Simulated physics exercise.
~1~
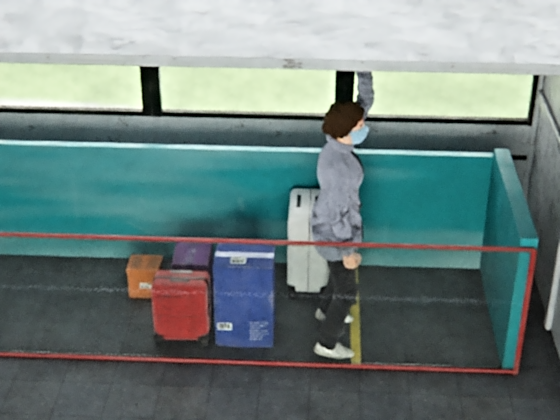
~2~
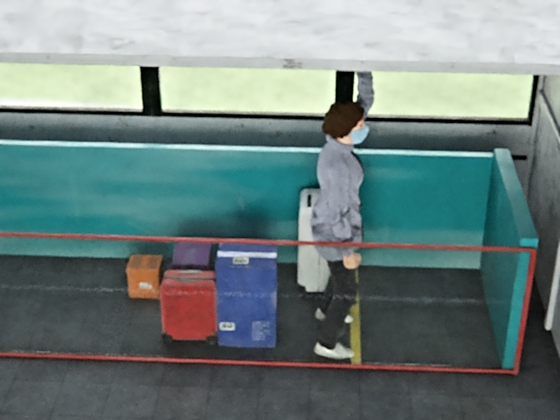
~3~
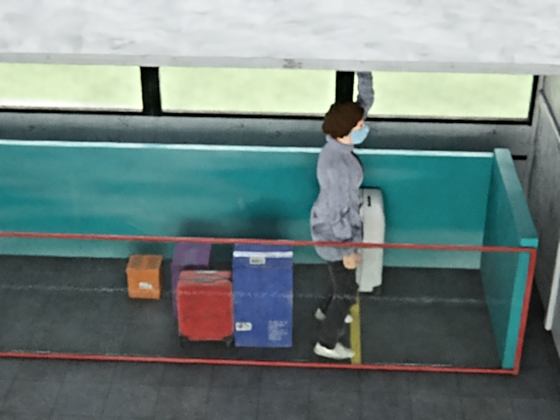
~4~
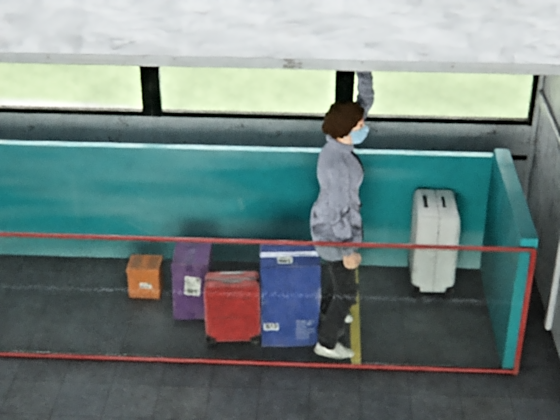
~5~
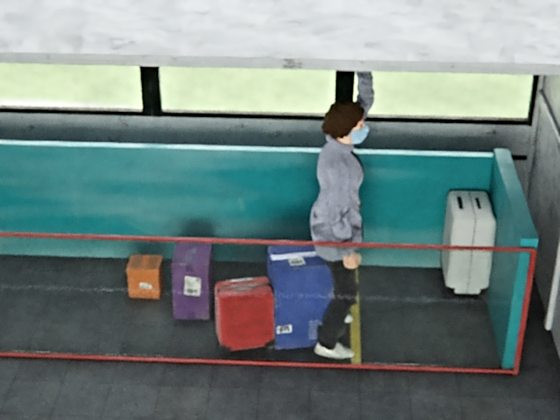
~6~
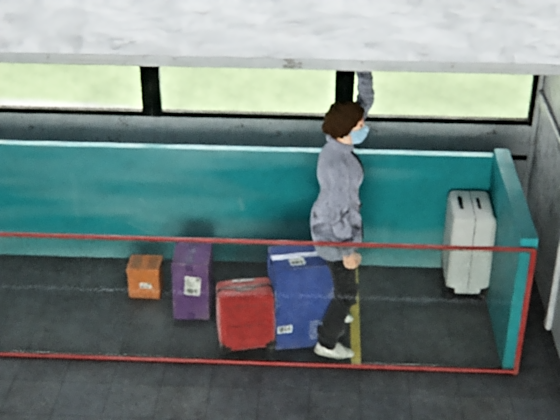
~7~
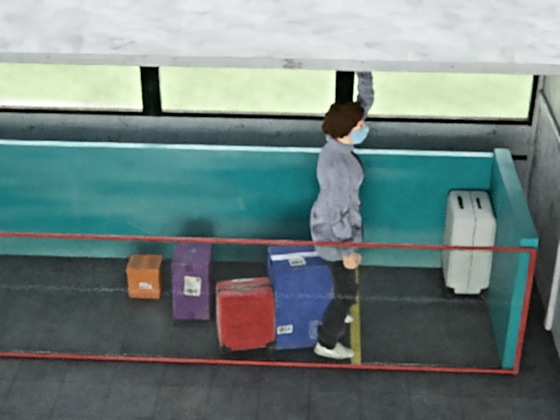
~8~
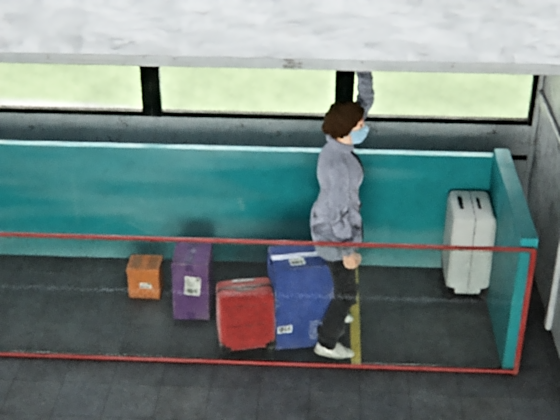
A white wheeled case stands behind a masked person in a grey jacket, who holds one arm raised in a teal-walled bay seen from above and to the side. To the left are a blue tall bag, a red small case, a purple pack and an orange tub. The white case rolls right, passes behind the person and crosses the yellow line, while the red case and blue bag slide right more slowly. The white case stops upright near the right wall. The red case ends against the blue bag, both short of the line, with the purple pack and orange tub still at left.
